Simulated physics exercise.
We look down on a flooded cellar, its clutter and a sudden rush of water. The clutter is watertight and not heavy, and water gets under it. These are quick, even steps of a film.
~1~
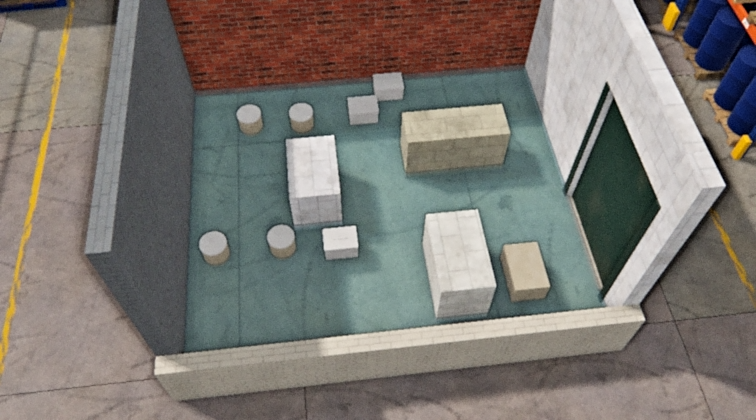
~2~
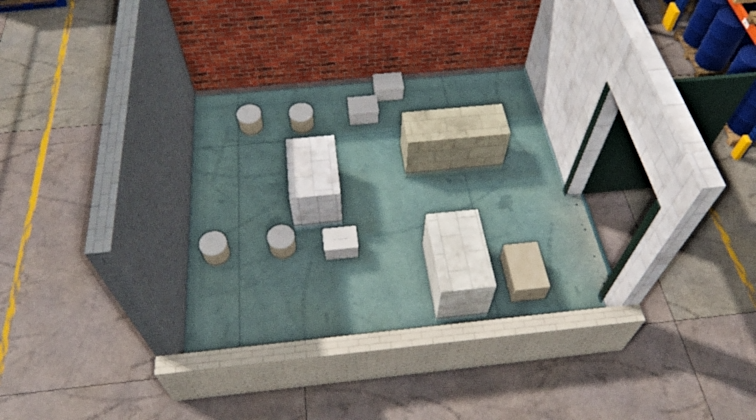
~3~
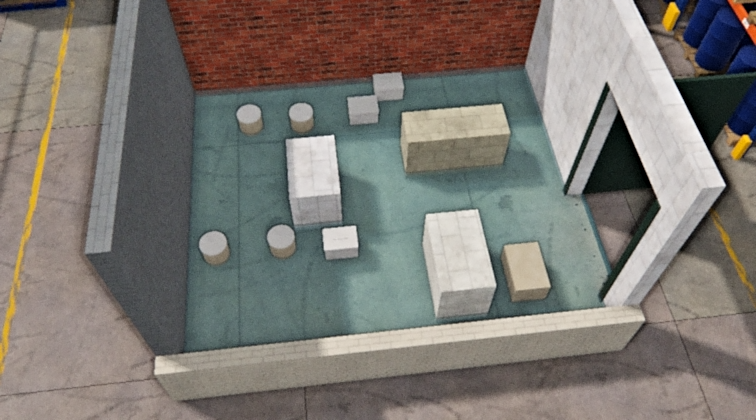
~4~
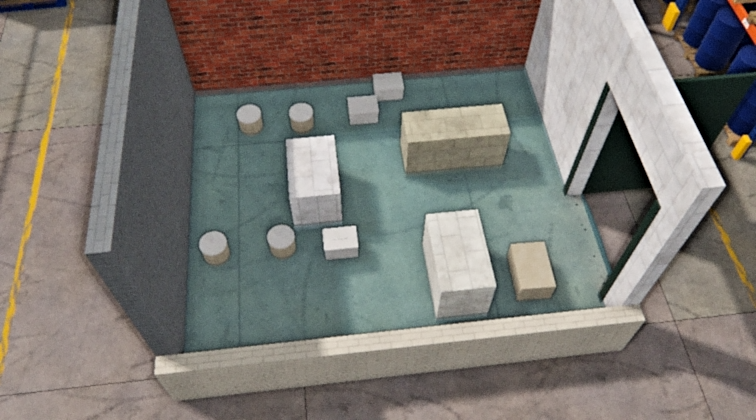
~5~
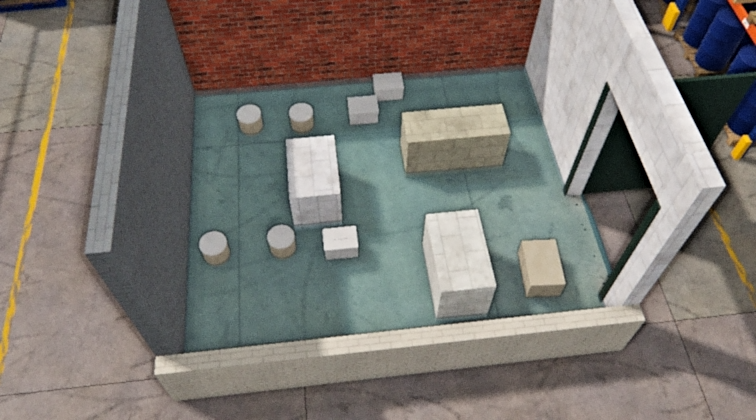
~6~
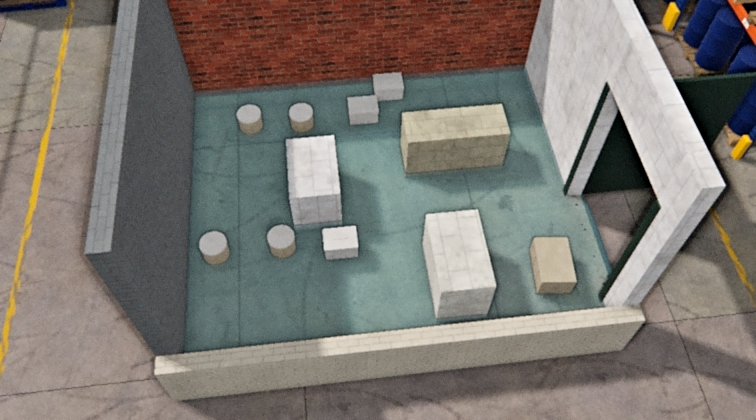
A dark green door opens, then a small tan block slides slowly right across the teal floor.
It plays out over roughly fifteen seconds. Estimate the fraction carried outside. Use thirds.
It is under a third.
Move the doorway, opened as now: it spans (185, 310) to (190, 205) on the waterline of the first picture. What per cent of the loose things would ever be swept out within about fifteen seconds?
Some 60 per cent.
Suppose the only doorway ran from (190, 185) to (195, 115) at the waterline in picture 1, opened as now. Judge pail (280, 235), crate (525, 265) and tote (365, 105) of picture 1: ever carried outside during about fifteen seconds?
As listed: Carried outside, still in, yes.
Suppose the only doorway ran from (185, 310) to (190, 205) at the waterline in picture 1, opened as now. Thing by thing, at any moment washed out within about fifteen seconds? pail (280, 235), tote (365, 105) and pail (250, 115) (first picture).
One after the other: Carried outside, kept in, carried outside.
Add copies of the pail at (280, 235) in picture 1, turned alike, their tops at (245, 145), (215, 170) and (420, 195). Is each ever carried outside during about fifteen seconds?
One after the other: Still in, left behind, gone.
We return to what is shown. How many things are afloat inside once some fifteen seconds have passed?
The number is 6.
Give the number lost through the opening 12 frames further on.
The number is 1.
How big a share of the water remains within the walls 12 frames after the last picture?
About 80 per cent.
A moment on, 0 of 8 are out; 8 afloat.
Next, 1 of 8 are out; 7 afloat.
Later, 1 of 8 are out; 7 afloat.
In the end, 2 of 8 are out; 6 afloat.
